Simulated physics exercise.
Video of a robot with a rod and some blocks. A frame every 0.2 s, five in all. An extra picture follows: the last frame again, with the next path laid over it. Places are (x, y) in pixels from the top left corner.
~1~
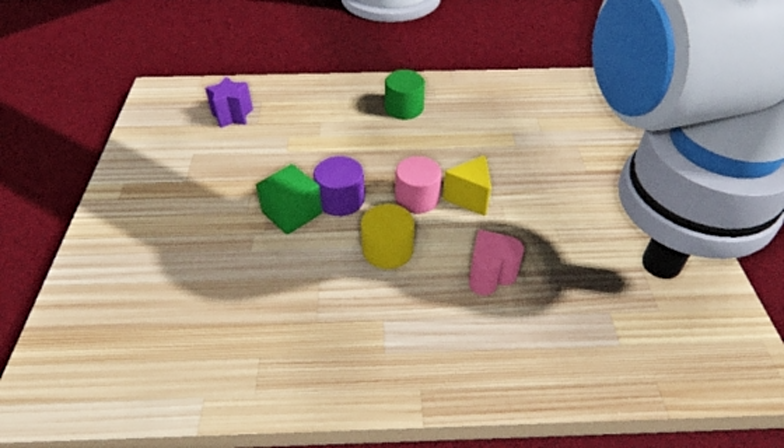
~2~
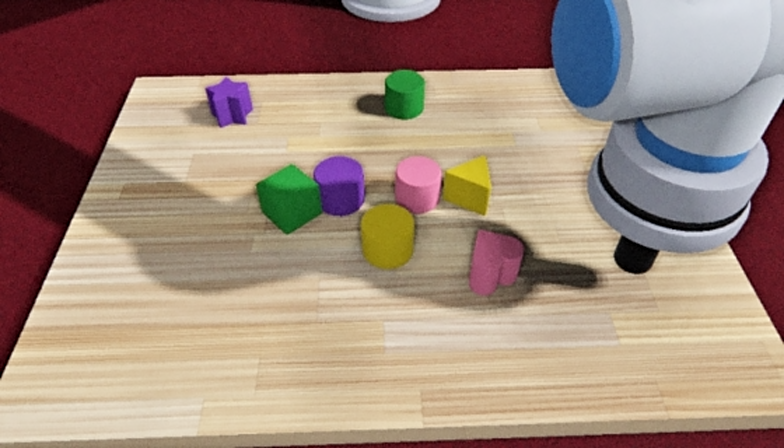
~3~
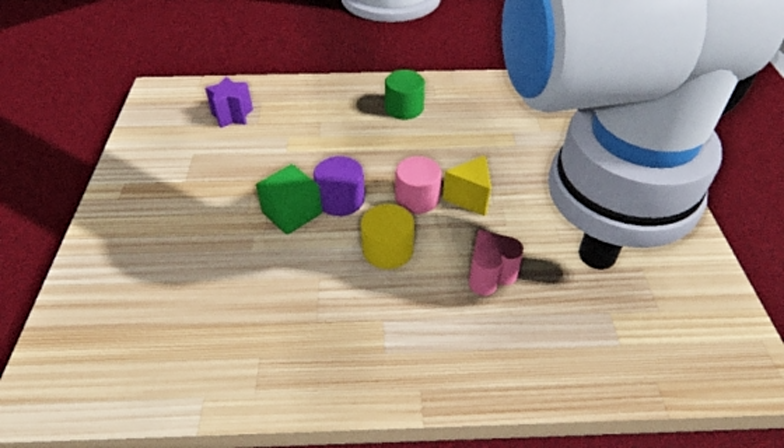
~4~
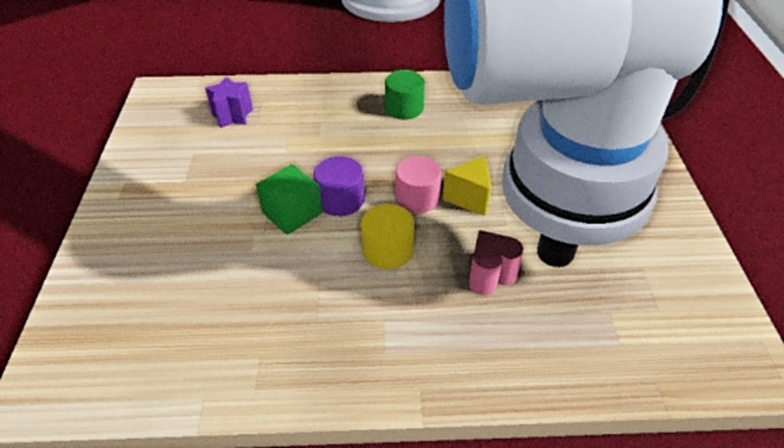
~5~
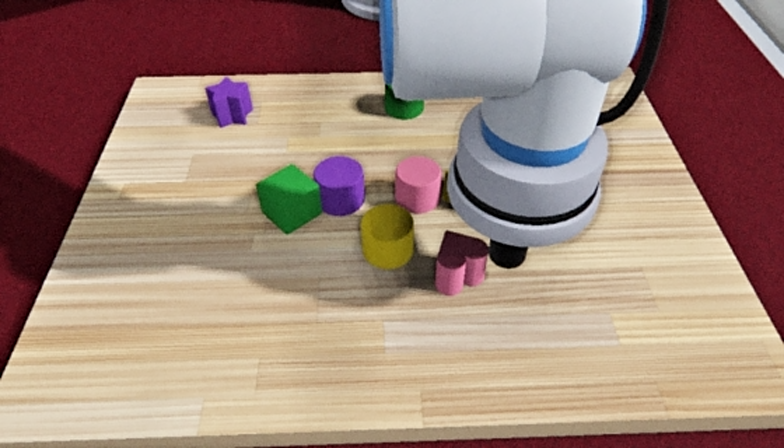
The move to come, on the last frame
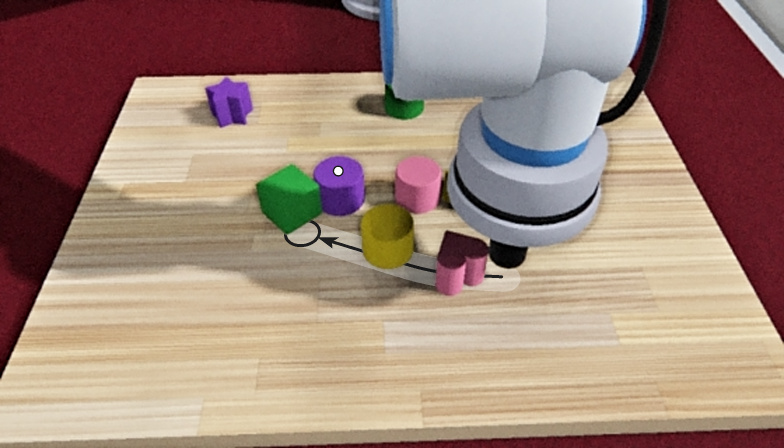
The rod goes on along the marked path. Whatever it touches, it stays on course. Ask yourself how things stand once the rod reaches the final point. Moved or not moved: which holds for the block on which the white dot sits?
Moved off its spot.
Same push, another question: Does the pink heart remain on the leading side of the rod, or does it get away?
By then it is beside or behind the rod.
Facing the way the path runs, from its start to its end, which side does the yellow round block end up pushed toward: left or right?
It goes toward the right-hand side.
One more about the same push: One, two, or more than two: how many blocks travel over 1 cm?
Count: Three or more.
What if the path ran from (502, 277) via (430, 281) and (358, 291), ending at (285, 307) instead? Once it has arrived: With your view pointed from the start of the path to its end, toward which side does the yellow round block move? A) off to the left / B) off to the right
B
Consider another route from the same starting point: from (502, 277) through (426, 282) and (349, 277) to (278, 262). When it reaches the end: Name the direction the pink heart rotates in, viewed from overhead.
Watching from overhead, you'd notice the pink heart rotating clockwise.
The line goes from (502, 277) by way of (397, 261) to (303, 233); the dot is on the purple round block.
On the path given first. One third of the way, rod at (432, 250); yellow round block at (362, 217); pink heart at (387, 251), turned 20° anticlockwise.
Two thirds of the way, rod at (363, 231); purple round block at (336, 169); yellow round block at (329, 204); pink heart at (346, 253), turned 105° anticlockwise.
At the end, rod at (299, 212); green square block at (250, 157), turned 15° anticlockwise; purple round block at (331, 160); yellow round block at (281, 179); pink heart at (343, 251), turned 120° anticlockwise.
